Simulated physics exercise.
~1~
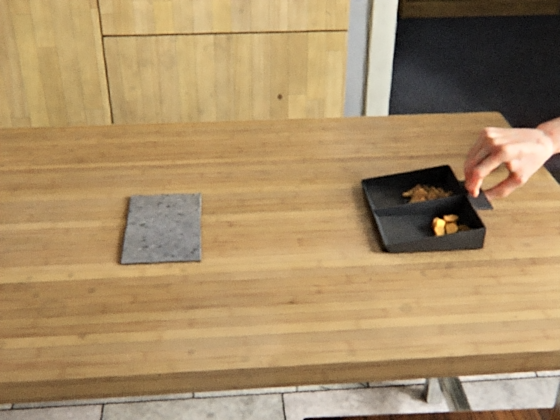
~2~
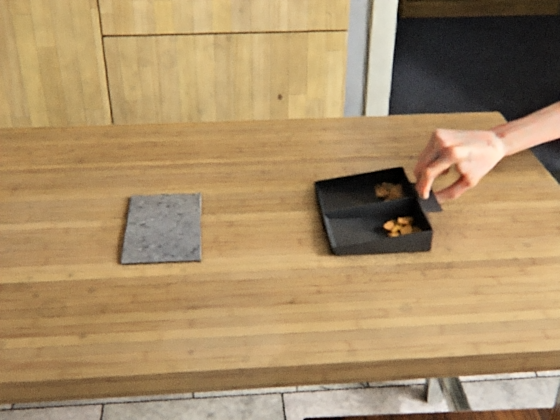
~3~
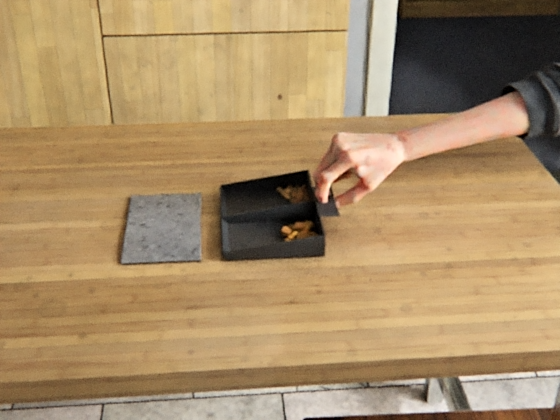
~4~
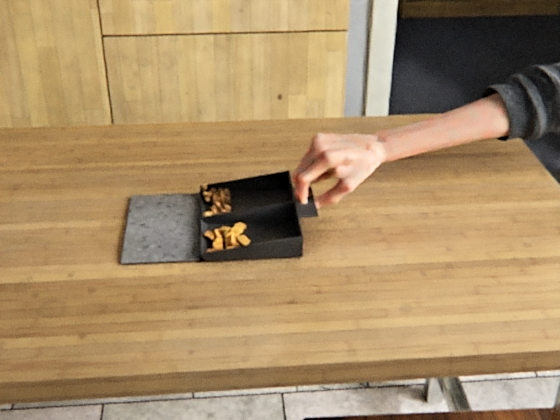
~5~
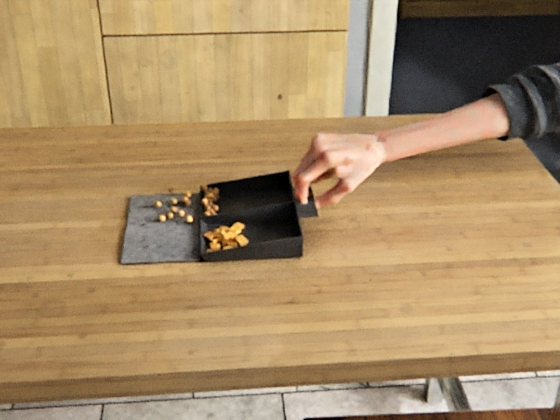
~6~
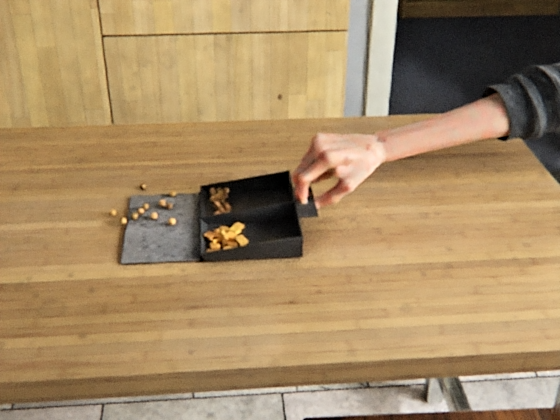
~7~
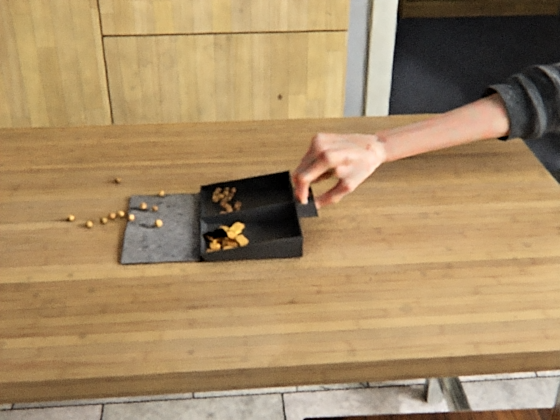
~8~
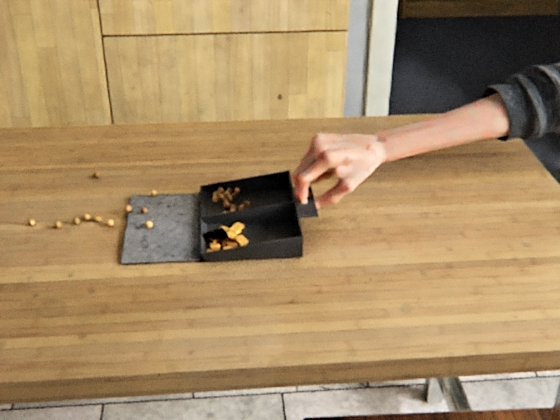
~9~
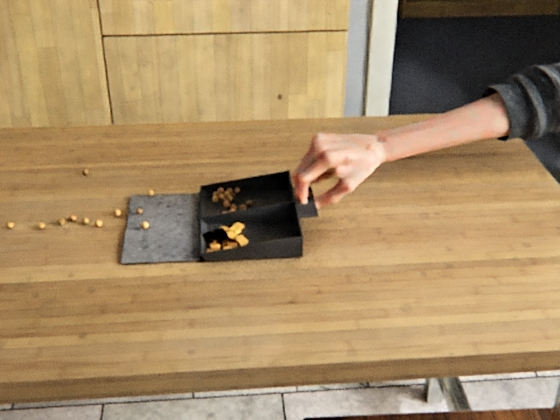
A hand slid a black divided tray of small brown and yellowish pieces left across a wooden table until it stopped against a gray slab, and some round bits from the far side spilled over the slab onto the table while the near pieces stayed inside.
